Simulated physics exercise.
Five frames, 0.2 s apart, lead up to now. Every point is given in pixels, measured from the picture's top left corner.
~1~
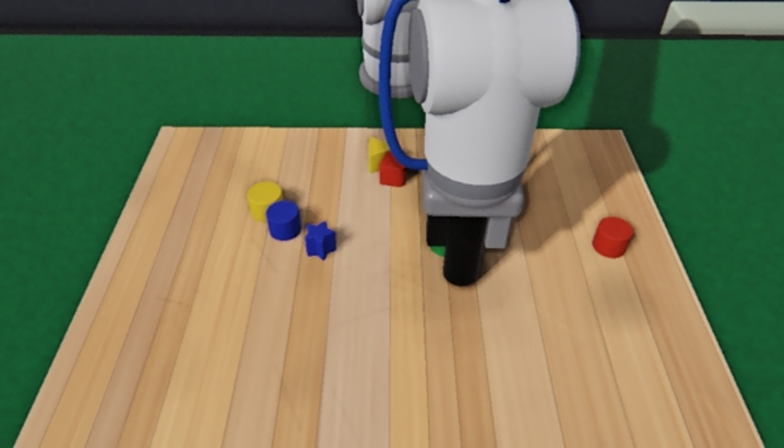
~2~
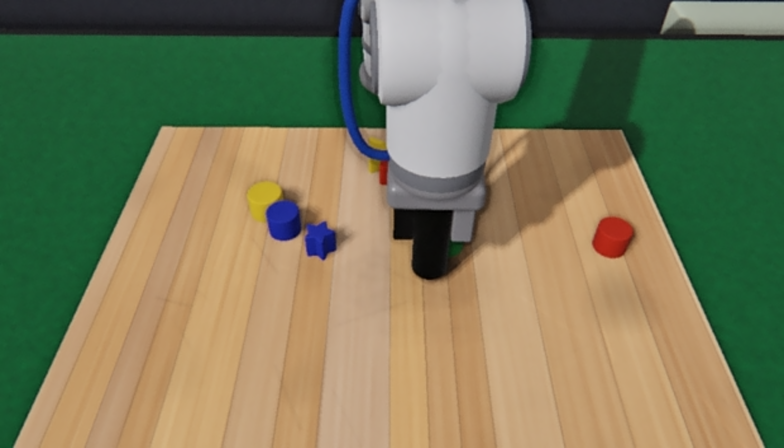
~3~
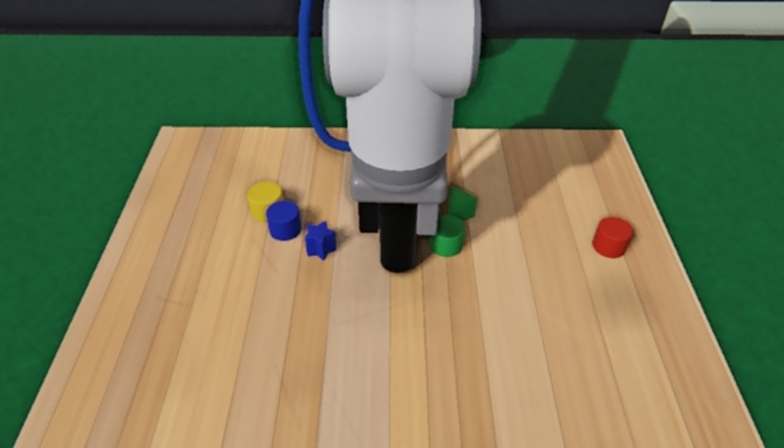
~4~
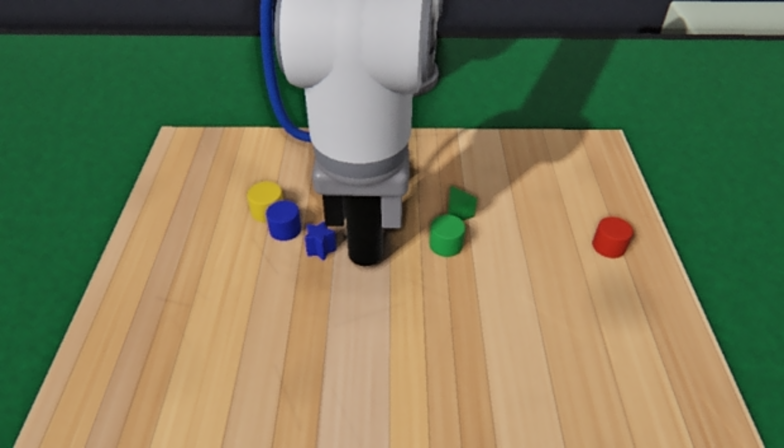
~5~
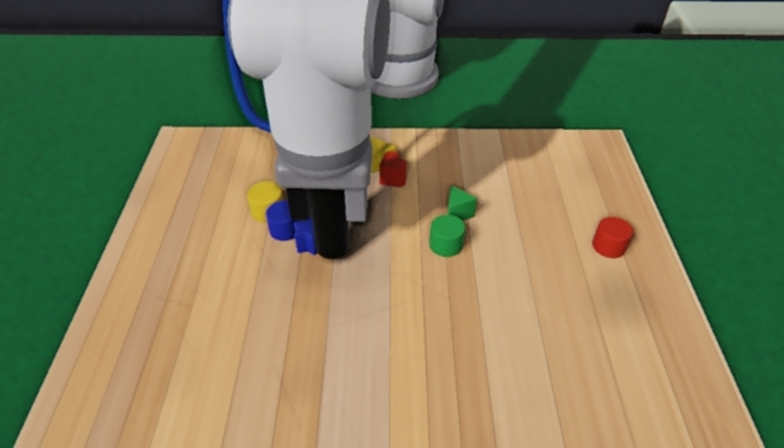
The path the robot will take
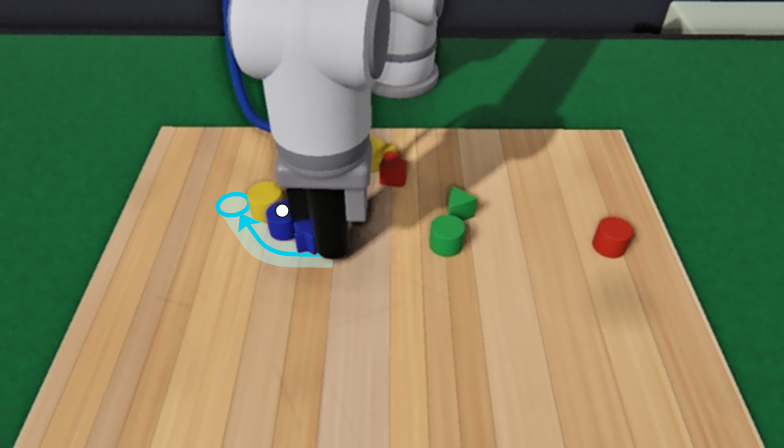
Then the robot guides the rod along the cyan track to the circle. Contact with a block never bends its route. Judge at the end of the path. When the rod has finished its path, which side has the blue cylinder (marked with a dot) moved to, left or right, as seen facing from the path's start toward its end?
That's a shift to the right.
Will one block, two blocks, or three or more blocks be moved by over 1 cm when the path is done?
Answer: Three or more.
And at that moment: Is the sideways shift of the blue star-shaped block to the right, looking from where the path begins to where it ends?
My answer is no.
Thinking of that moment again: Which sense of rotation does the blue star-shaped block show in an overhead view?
Viewed from above, counterclockwise.
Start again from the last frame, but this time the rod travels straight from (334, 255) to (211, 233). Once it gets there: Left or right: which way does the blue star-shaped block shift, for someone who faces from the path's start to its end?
It shifts to the left.
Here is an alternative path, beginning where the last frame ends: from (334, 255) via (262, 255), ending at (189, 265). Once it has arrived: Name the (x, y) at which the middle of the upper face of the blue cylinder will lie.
The centre of its top face lies at (248, 204).
Drawn move, from (334, 255) via (285, 253) and (253, 232), ending at (234, 204); the dot is on the blue cylinder.
The first path, step by step. One third of the way, rod (283, 246); yellow cylinder (259, 182); blue cylinder (255, 204); blue star-shaped block (256, 226).
Two thirds of the way, rod (250, 223); yellow cylinder (260, 174); blue cylinder (237, 192); blue star-shaped block (219, 218), turned 45° anticlockwise.
At the end, rod (232, 197); yellow cylinder (259, 169); blue cylinder (220, 167); blue star-shaped block (217, 216), turned 70° anticlockwise.
